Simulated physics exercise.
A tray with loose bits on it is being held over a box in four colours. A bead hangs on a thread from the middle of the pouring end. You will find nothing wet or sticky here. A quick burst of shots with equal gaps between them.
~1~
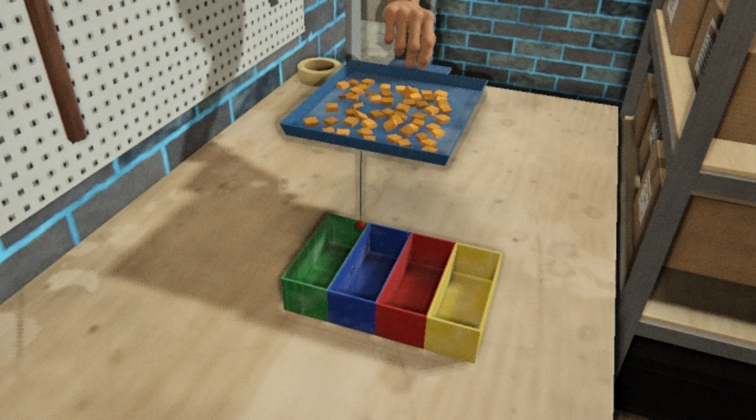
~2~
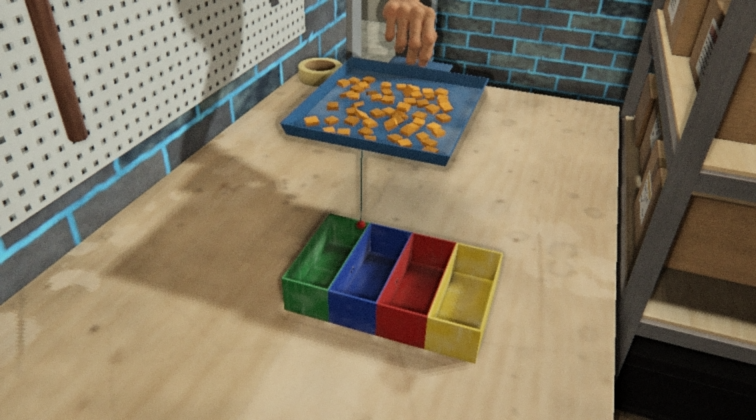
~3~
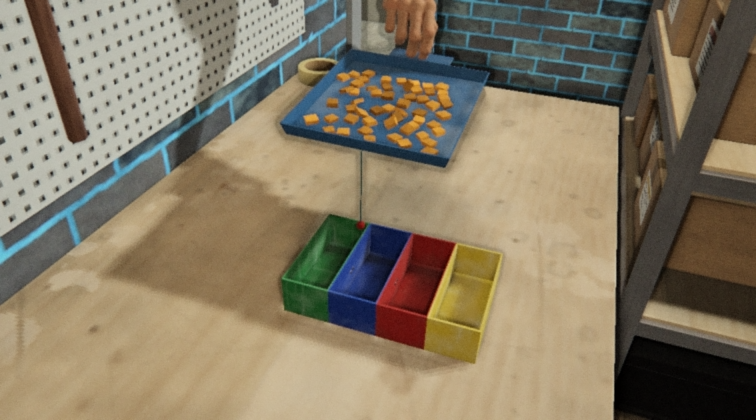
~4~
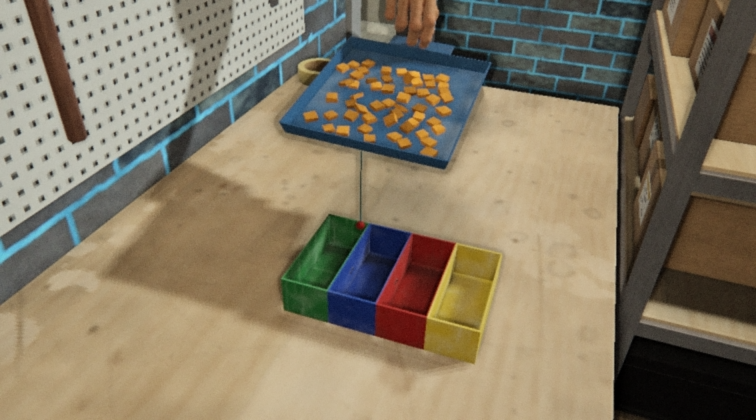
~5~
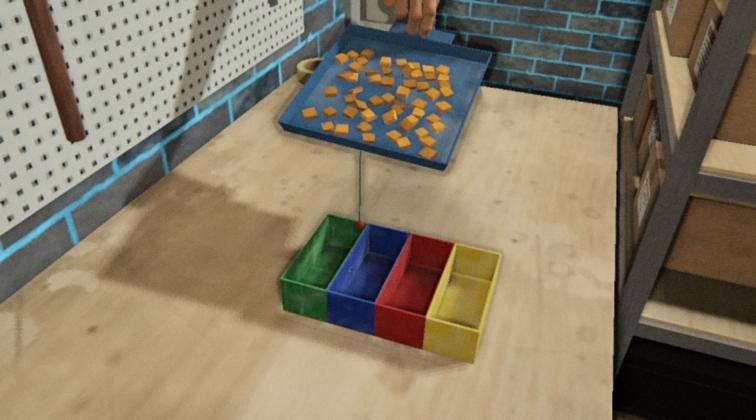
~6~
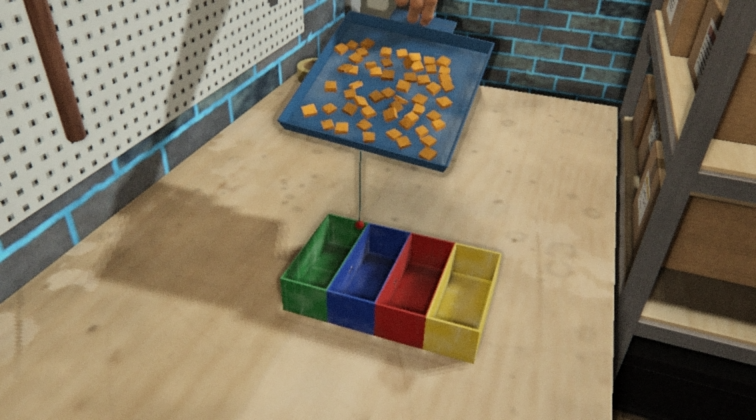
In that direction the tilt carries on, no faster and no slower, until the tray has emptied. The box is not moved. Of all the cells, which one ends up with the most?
The red one ends up with the most.
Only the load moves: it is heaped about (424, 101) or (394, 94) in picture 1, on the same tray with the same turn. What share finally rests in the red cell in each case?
About 60 % and 50 %.
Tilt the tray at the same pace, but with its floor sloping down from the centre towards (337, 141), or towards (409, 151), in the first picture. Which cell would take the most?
The green one, then the red cell.
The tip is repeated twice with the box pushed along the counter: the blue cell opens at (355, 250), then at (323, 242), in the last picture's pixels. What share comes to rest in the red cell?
Roughly 40 per cent, then roughly 30 per cent.
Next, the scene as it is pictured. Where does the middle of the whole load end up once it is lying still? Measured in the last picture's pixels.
The centre settles at about (389, 291).
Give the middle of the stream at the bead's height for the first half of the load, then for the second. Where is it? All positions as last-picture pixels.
At (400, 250) for the first part, then at (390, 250) for the others.
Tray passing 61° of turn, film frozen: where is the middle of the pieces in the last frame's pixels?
Near the pixel (393, 124).
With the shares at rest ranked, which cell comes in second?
That blue cell.
Shortly afterwards, tray tipped steeply; the whole lot on the tray.
Next, tray tipped right over; the bulk on the tray; only a few in the red cell; only a few in the green cell; only a few in the blue cell; only a few falling or outside the box.
Some moments later, tray tipped past a quarter turn; near half in the red cell; near a third in the blue cell; near a quarter in the green cell; only a few in the yellow cell; only a few falling or outside the box.
In the end, tray tipped past a quarter turn; near half in the red cell; near a third in the blue cell; near a quarter in the green cell; only a few in the yellow cell; only a few outside the box.
